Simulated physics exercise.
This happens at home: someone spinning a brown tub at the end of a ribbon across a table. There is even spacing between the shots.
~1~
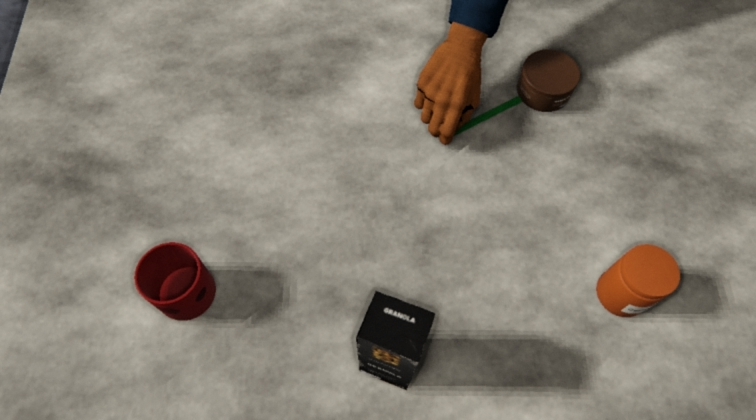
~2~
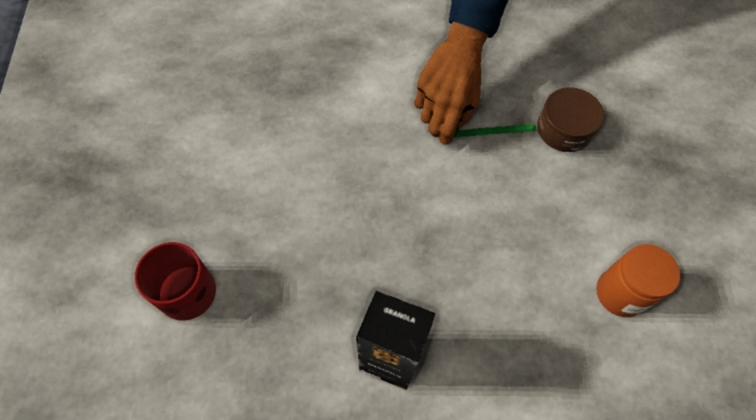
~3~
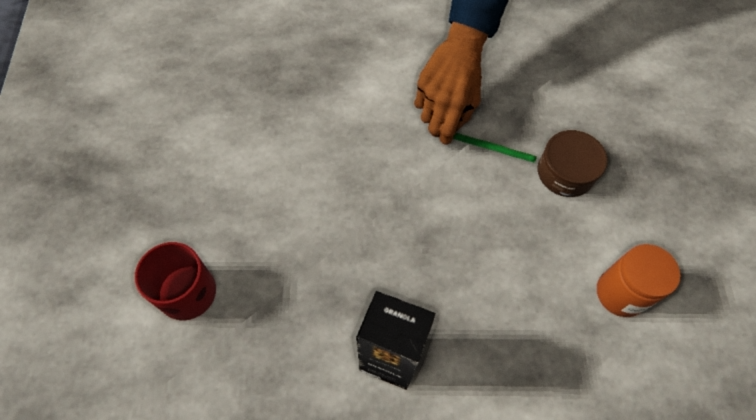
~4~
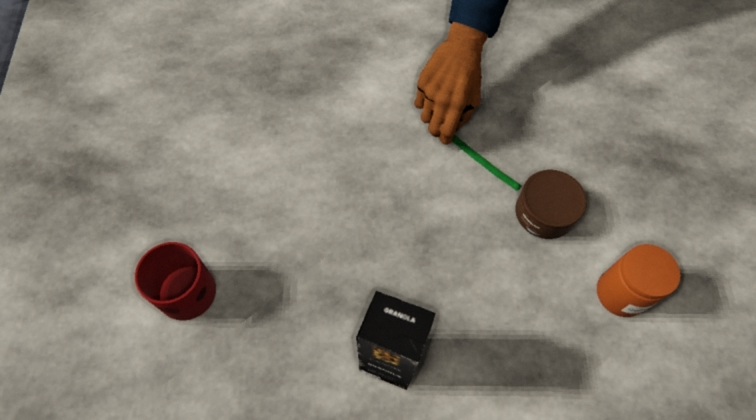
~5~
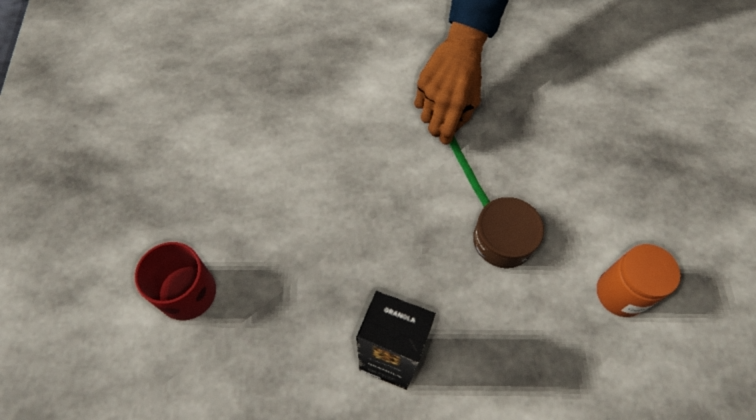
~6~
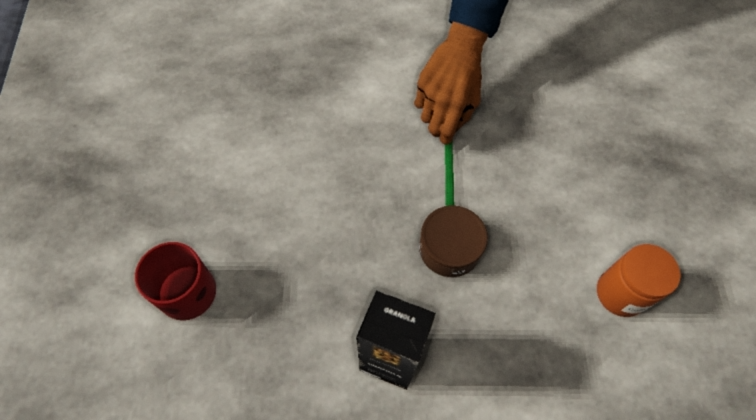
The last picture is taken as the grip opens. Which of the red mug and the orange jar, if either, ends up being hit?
Here is how it goes: The red mug is left alone; the orange jar is left alone.
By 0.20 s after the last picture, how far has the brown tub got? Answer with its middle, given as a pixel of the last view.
At about (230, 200).
Then, 0.08 s later than the last view, tub near (345, 223).
Then, 0.20 s later than the last view, tub near (230, 200).
Finally, tub near (146, 183). The red mug stays untouched and the orange jar remains clear.
